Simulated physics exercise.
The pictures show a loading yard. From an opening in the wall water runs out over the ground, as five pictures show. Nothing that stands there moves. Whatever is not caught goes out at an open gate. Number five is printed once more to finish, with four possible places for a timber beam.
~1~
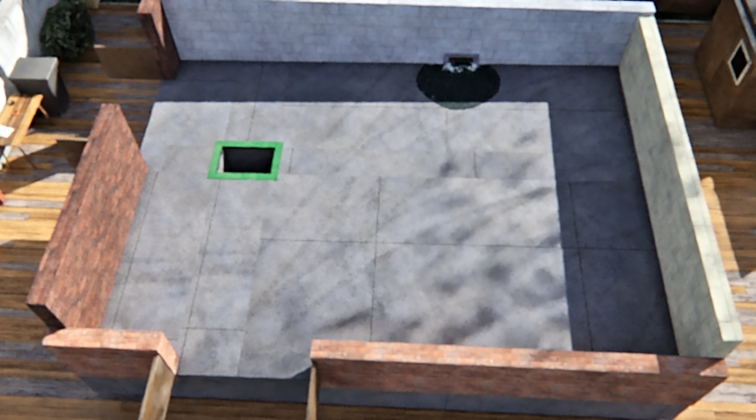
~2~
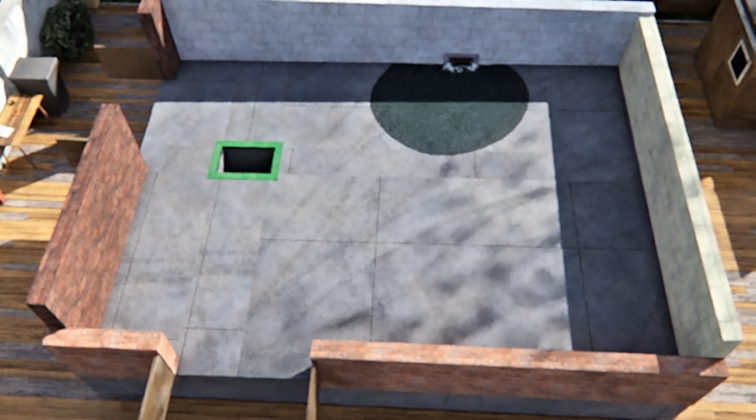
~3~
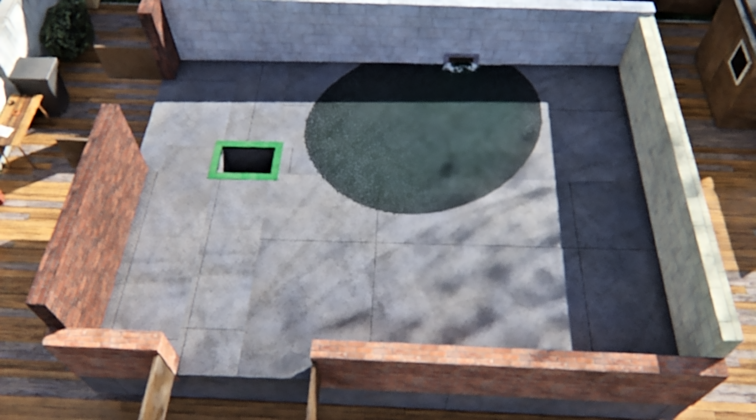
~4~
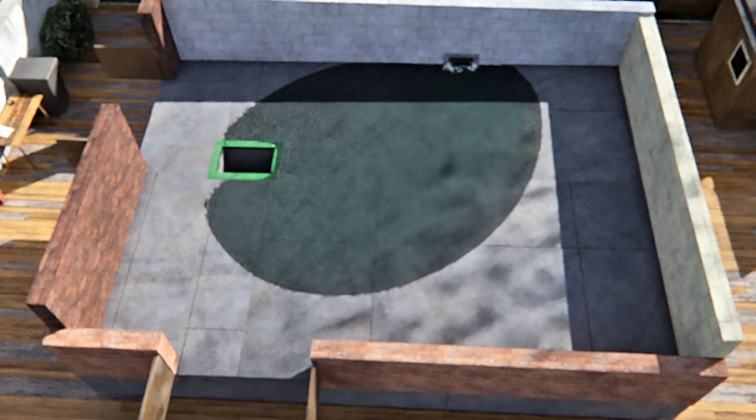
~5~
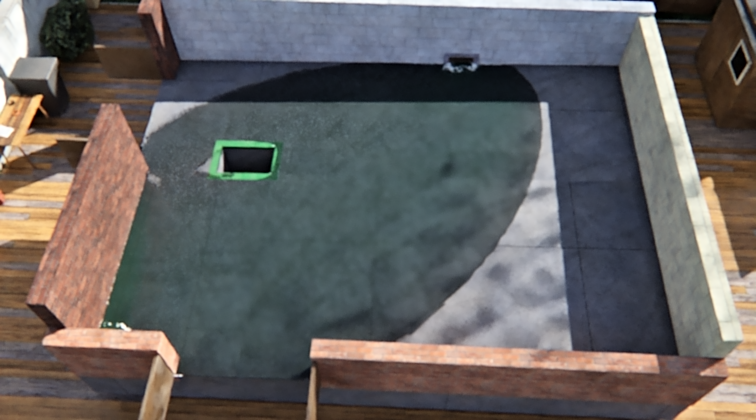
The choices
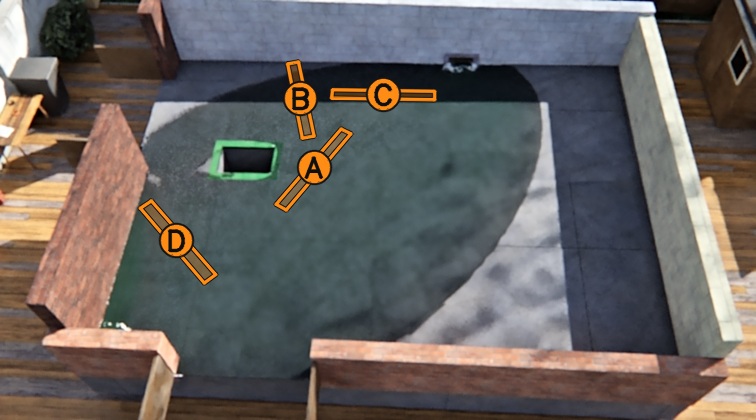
To begin with, a small dark patch of water lies below an outlet in the back wall of a walled yard. The water spreads forward and left across the paving, reaches and surrounds the green-edged drain, then extends to the left and front walls, leaving the right side dry.
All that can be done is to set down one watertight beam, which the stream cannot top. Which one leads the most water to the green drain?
Take D.
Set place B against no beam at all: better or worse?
Worse.
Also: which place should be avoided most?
That is place C.
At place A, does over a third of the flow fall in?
No, it does not.
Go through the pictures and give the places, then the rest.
Outfall at (461, 59); green drain at (246, 160); open gate at (248, 360); open gate at (162, 122); water covers 3 % of the ground and shows as far out as (446, 102); green drain still dry.
Water covers 10 % of the ground and shows as far out as (447, 151); green drain still dry.
Water covers 22 % of the ground and shows as far out as (334, 181); green drain still dry.
Water covers 40 % of the ground and shows as far out as (252, 265); green drain taking water.
Water covers 60 % of the ground and shows as far out as (118, 297); green drain taking water.
On the marked copy, A from (281, 207) to (345, 131); B from (293, 62) to (308, 137); C from (332, 93) to (434, 95); D from (145, 204) to (210, 278).
With A, about 15 % of the stream runs into the green drain, about 85 % out by the gates.
With B, about 14 % of the stream runs into the green drain, about 86 % out by the gates.
With C, about 8 % of the stream runs into the green drain, about 91 % out by the gates.
With D, about 21 % of the stream runs into the green drain, about 79 % out by the gates.
